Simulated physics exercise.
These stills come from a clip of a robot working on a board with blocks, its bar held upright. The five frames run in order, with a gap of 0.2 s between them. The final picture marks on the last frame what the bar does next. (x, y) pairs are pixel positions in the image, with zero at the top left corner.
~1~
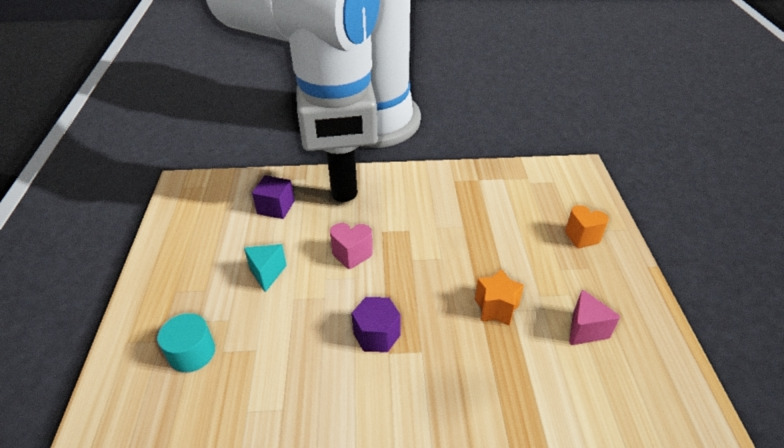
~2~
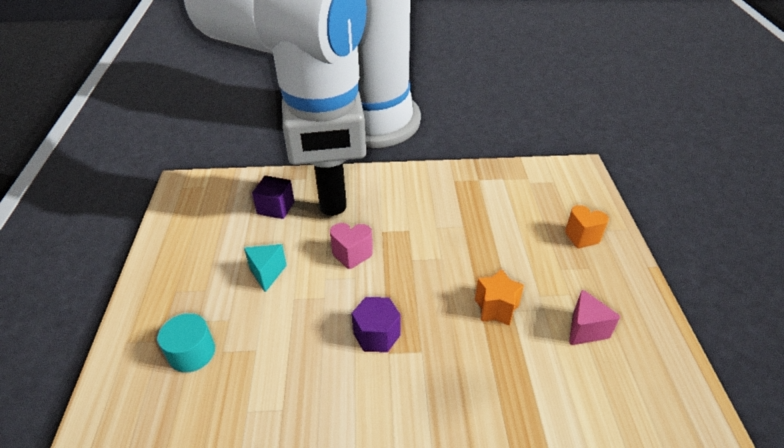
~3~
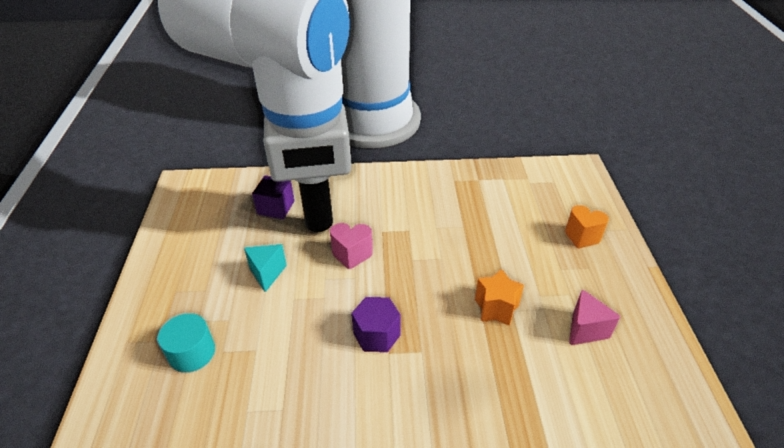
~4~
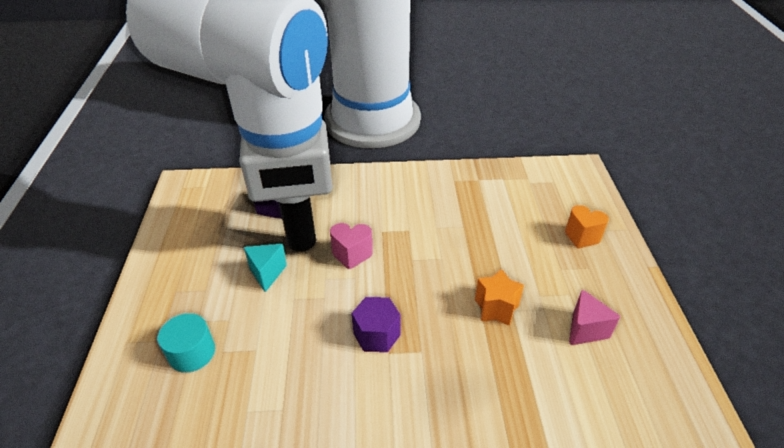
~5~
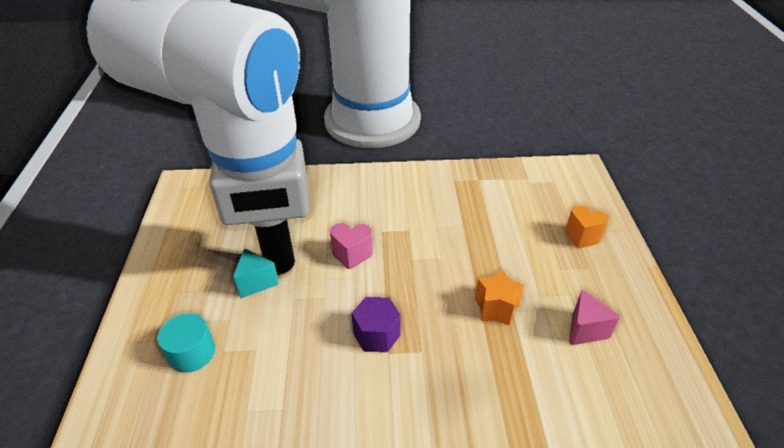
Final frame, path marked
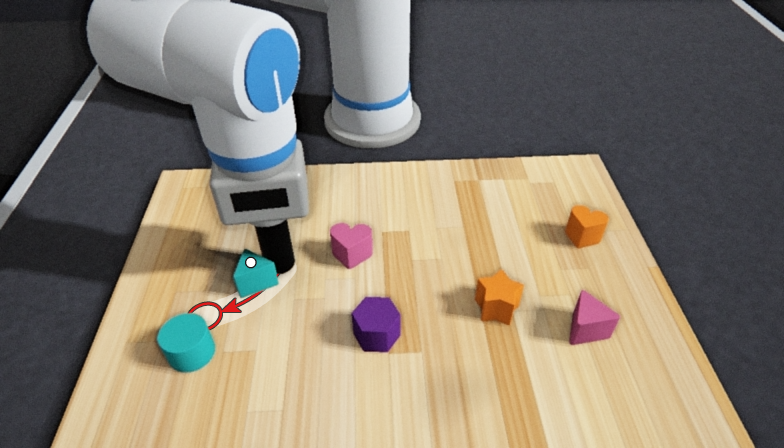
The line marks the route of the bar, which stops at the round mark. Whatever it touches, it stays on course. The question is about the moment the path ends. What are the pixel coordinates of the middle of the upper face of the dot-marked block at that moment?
Close to (163, 305).
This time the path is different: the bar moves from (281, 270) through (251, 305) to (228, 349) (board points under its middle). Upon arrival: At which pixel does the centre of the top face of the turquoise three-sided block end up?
At (211, 287).
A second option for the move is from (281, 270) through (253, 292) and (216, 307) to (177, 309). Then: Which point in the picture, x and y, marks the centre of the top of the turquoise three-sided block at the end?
Its top centre is at about (143, 309).
Path on the board, from (281, 270) via (262, 290) and (236, 306), ending at (204, 317); the dot is on the turquoise three-sided block.
On the path given first. One third of the way, bar (261, 284); turquoise three-sided block (227, 278), turned 40° clockwise.
Two thirds of the way, bar (234, 300); turquoise three-sided block (197, 292), turned 50° clockwise.
At the end, bar (202, 311); turquoise cylinder in place; turquoise three-sided block (163, 305), turned 20° clockwise.
